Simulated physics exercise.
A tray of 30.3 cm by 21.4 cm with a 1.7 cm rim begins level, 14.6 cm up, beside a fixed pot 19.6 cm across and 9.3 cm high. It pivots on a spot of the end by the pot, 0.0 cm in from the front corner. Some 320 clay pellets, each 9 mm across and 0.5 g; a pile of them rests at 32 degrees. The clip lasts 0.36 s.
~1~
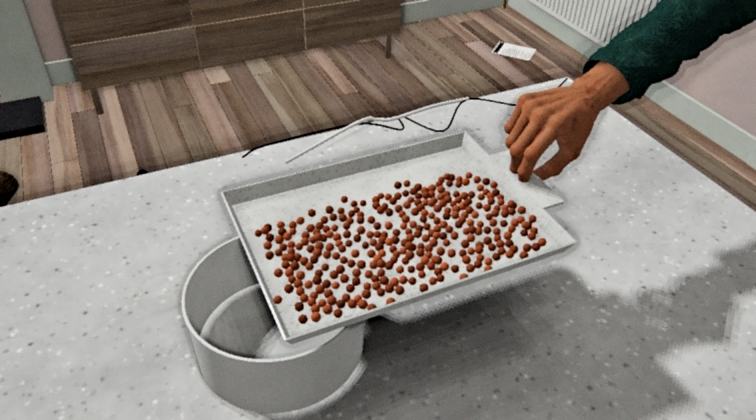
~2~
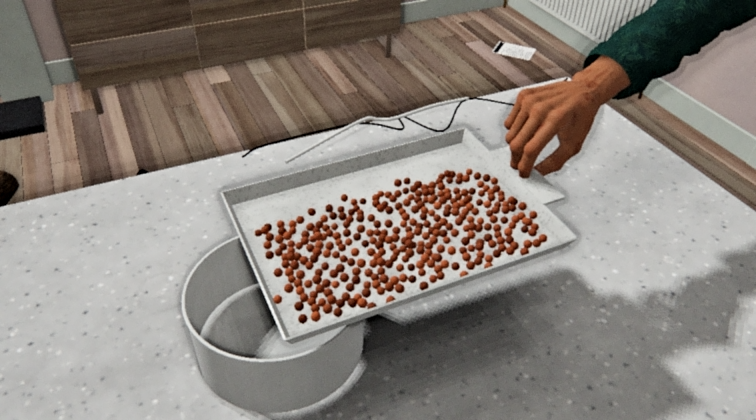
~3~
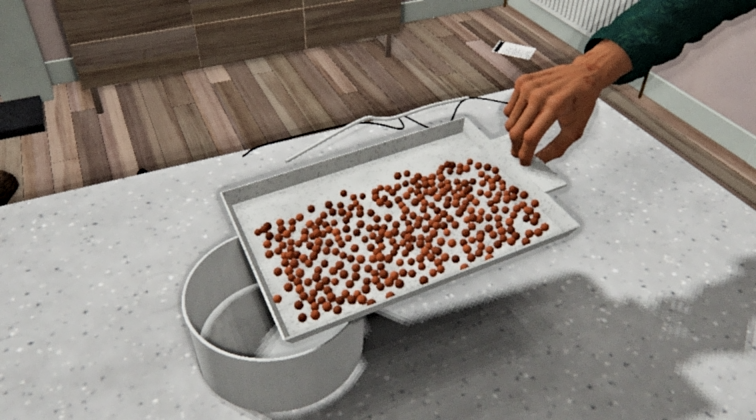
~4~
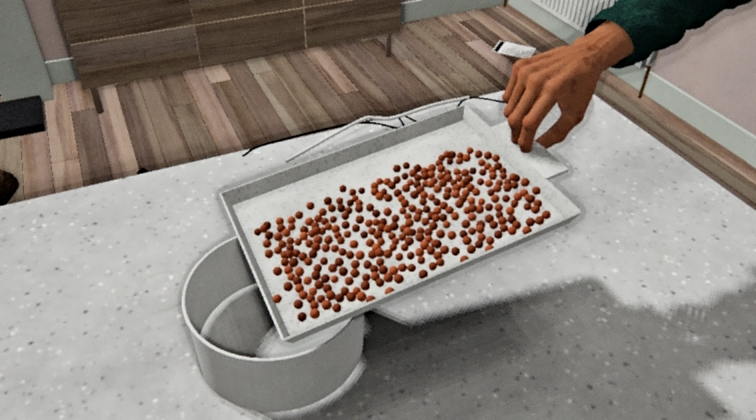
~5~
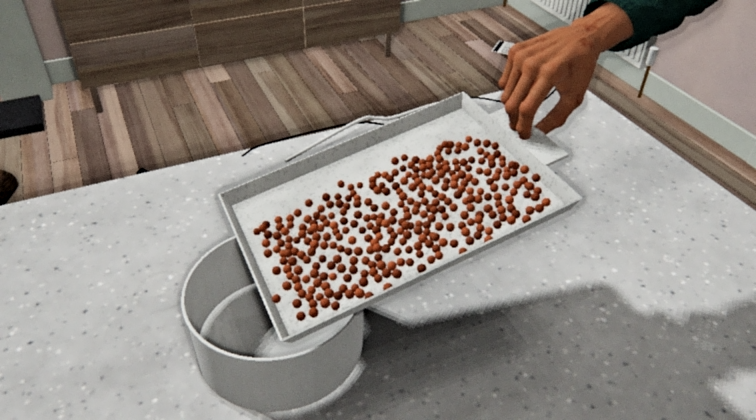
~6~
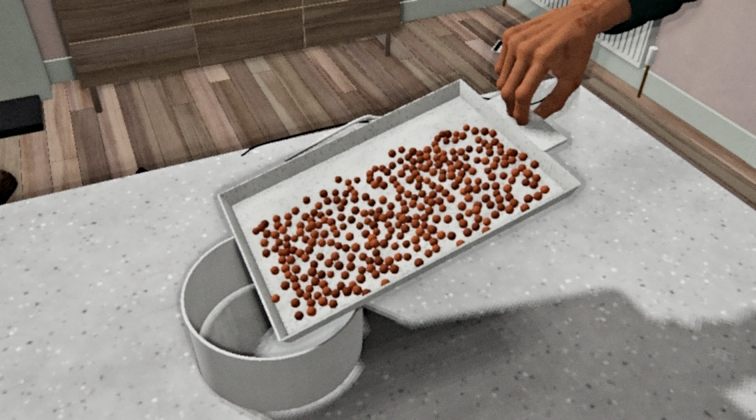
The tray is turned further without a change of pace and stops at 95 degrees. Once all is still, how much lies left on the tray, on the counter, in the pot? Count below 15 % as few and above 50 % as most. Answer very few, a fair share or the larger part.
Tray: Very few, counter: A fair share, pot: The larger part.
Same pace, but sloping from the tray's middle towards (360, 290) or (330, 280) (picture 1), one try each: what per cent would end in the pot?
Some 0 and 0 per cent.
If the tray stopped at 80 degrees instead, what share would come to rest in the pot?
Then about 70 per cent.
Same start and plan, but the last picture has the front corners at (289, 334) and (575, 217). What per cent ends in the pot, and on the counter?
Pot 0, counter 100.
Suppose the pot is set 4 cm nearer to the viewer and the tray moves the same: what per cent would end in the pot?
It would be near 65 per cent.
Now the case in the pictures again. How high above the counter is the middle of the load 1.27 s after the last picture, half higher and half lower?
About 14 cm.
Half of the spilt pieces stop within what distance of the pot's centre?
Roughly 18 cm.
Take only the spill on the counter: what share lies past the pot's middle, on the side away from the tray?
Roughly 100 per cent.
Then, 0.76 s after the last picture, tilt 52 degrees; the tray holds 100 %, the pot 0 %.
Then, 1.27 s after the last picture, tilt 77 degrees; the tray holds 55 %, the pot 25 %.
Then, 1.84 s after the last picture, tilt 95 degrees; the tray holds 0 %, the pot 70 %.
In the end, tray 0 %, counter 30 %, pot 70 %.
